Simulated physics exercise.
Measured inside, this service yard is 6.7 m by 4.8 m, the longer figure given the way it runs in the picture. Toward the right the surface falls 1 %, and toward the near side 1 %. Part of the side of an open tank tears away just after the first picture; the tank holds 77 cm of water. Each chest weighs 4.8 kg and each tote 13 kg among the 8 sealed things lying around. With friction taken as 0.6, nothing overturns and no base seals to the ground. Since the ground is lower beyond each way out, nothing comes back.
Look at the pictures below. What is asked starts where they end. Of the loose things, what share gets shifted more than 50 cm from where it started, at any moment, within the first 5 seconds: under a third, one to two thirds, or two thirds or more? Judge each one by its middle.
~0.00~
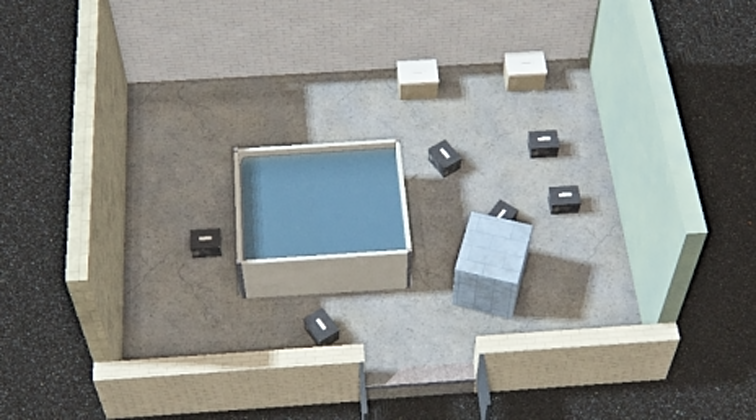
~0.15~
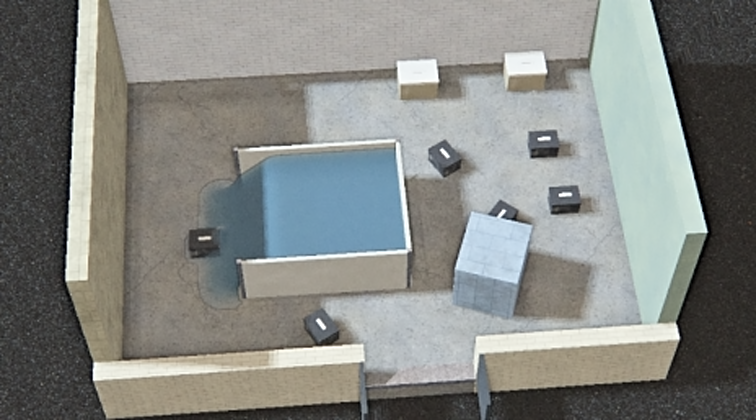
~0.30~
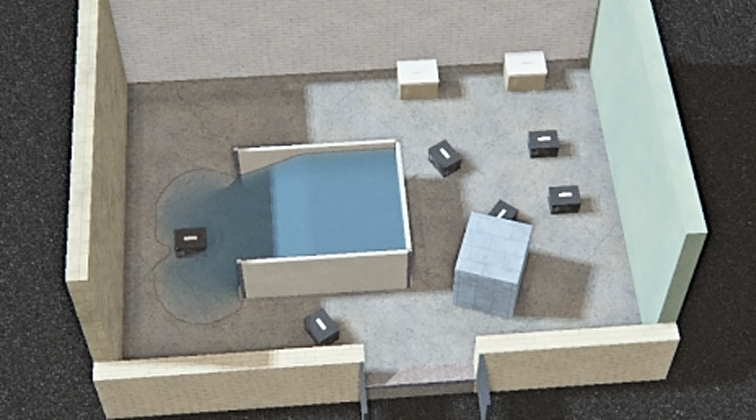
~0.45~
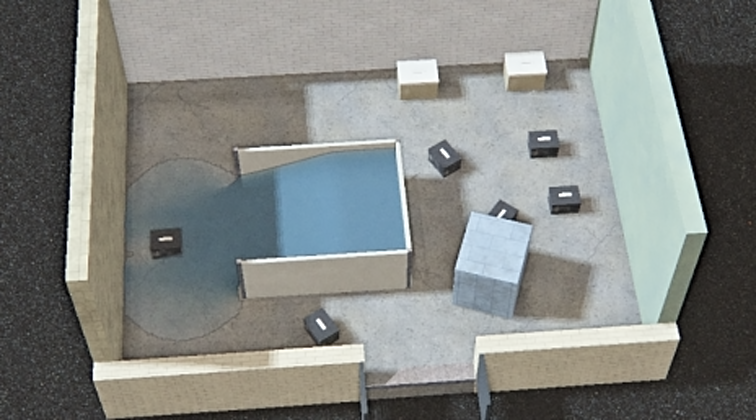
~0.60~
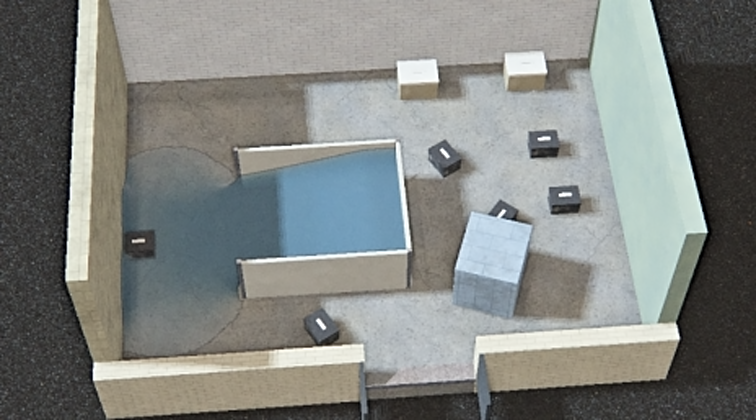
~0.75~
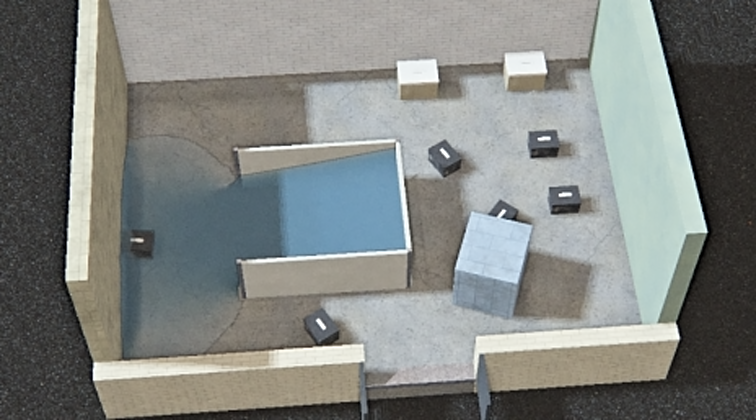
The way it's going, it will be the middle band.
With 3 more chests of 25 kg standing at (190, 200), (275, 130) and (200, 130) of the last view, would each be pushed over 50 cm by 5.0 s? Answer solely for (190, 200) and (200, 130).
Result in order: Exceeded; exceeded.
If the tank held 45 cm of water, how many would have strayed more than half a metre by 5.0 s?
Under that setup the answer is 3.
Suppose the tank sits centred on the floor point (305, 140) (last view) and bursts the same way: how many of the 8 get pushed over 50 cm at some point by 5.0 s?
Count: 4.
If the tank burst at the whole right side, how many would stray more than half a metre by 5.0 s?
So the tally would be 6.
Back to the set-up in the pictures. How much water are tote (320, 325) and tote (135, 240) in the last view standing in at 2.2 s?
Roughly 7 and 30 cm.
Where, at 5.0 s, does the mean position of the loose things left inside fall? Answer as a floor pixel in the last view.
I'd put it close to (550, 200) in the last view.
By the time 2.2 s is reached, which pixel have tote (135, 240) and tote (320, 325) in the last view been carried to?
Somewhere around (179, 281) and (344, 313).
After 1.1 s 1 of 8 are over 50 cm from their spots; 1 afloat.
After 2.2 s 1 of 8 are over 50 cm from their spots; 1 afloat.
After 3.5 s 3 of 8 are over 50 cm from their spots; 1 afloat.
After 5.0 s 5 of 8 are over 50 cm from their spots, and 5 have been at some point; 3 afloat.
